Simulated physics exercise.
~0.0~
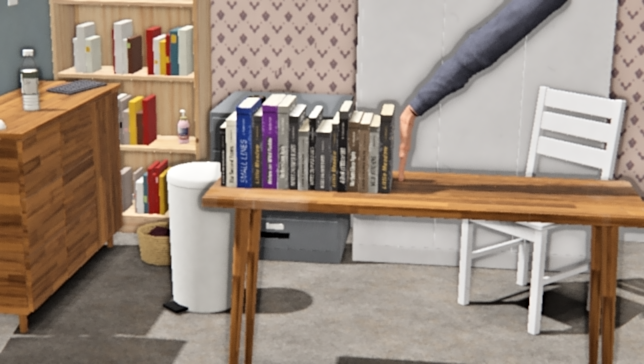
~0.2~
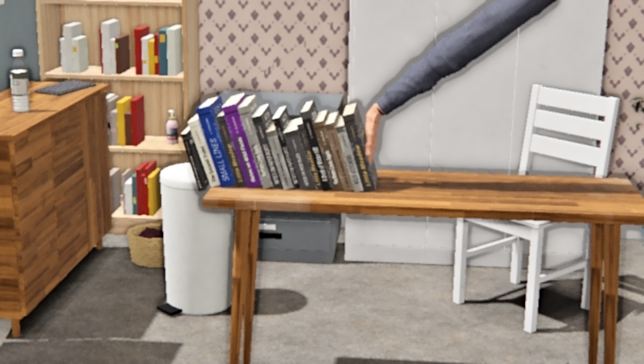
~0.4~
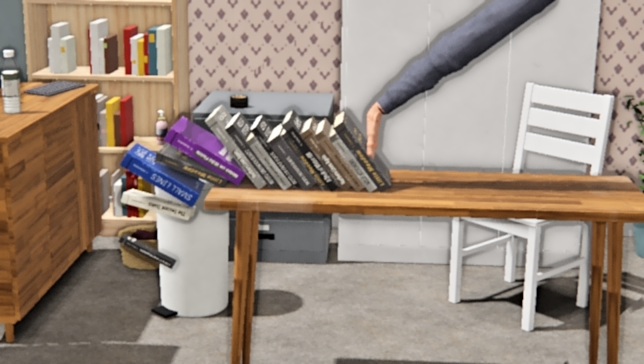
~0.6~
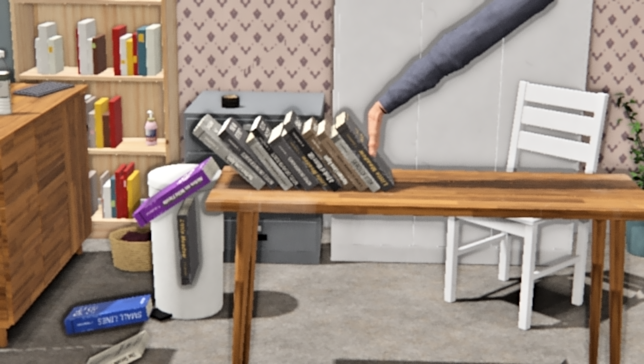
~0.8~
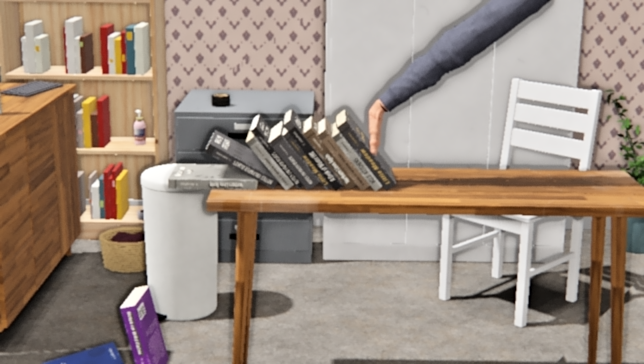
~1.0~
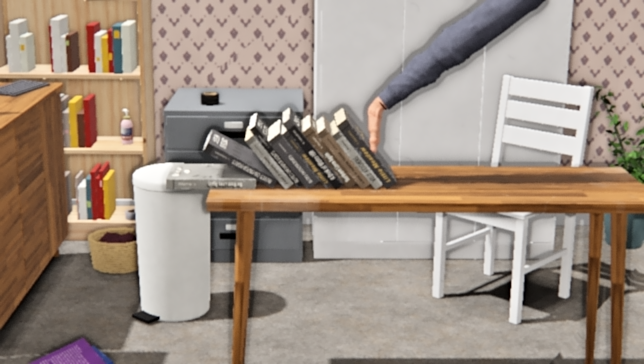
A row of books tips left under a hand's push, and several fall to the floor.
